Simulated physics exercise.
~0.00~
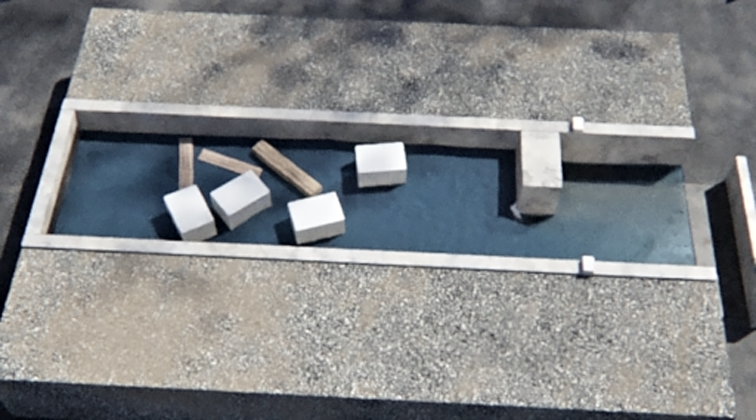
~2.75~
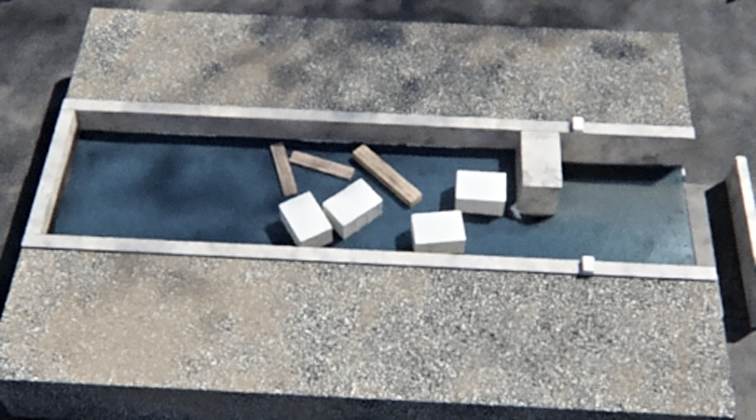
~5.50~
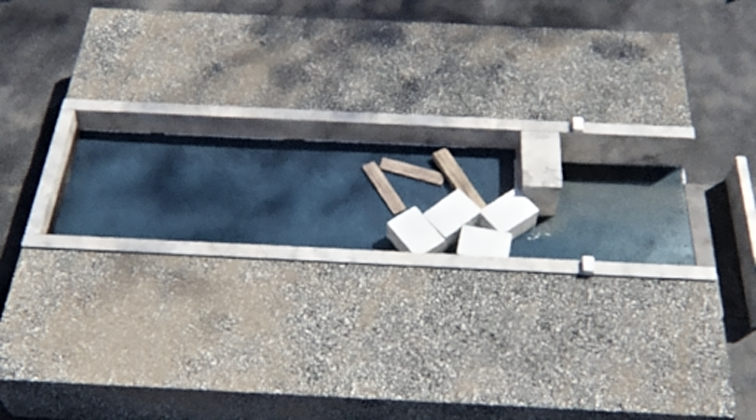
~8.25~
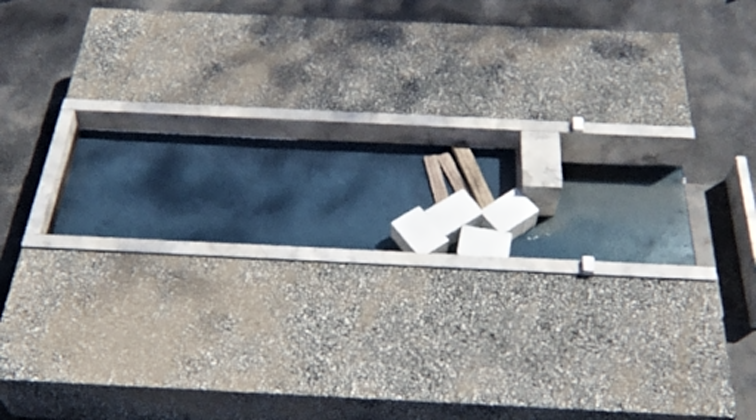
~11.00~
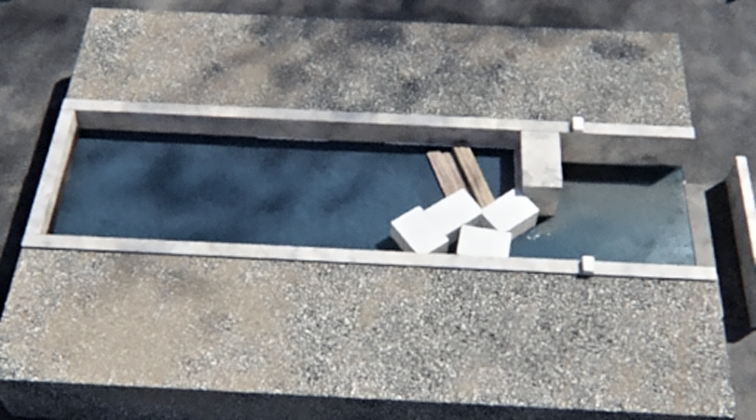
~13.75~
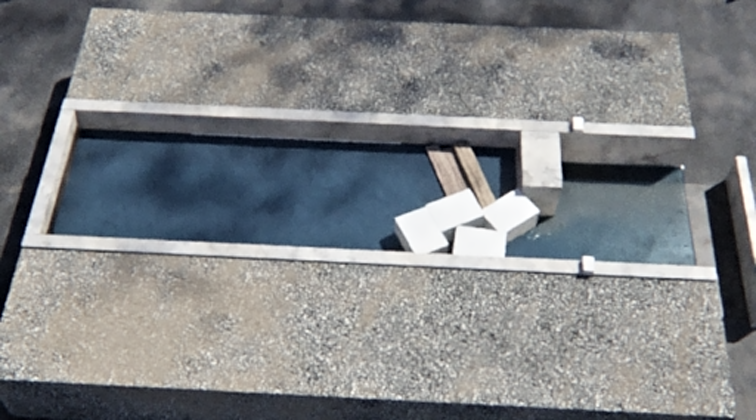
White blocks and wooden planks drifted right along a narrow channel of dark blue water until they bunched up beside a concrete block jutting from the far wall, where they shifted slightly and stayed jammed together, none getting past.
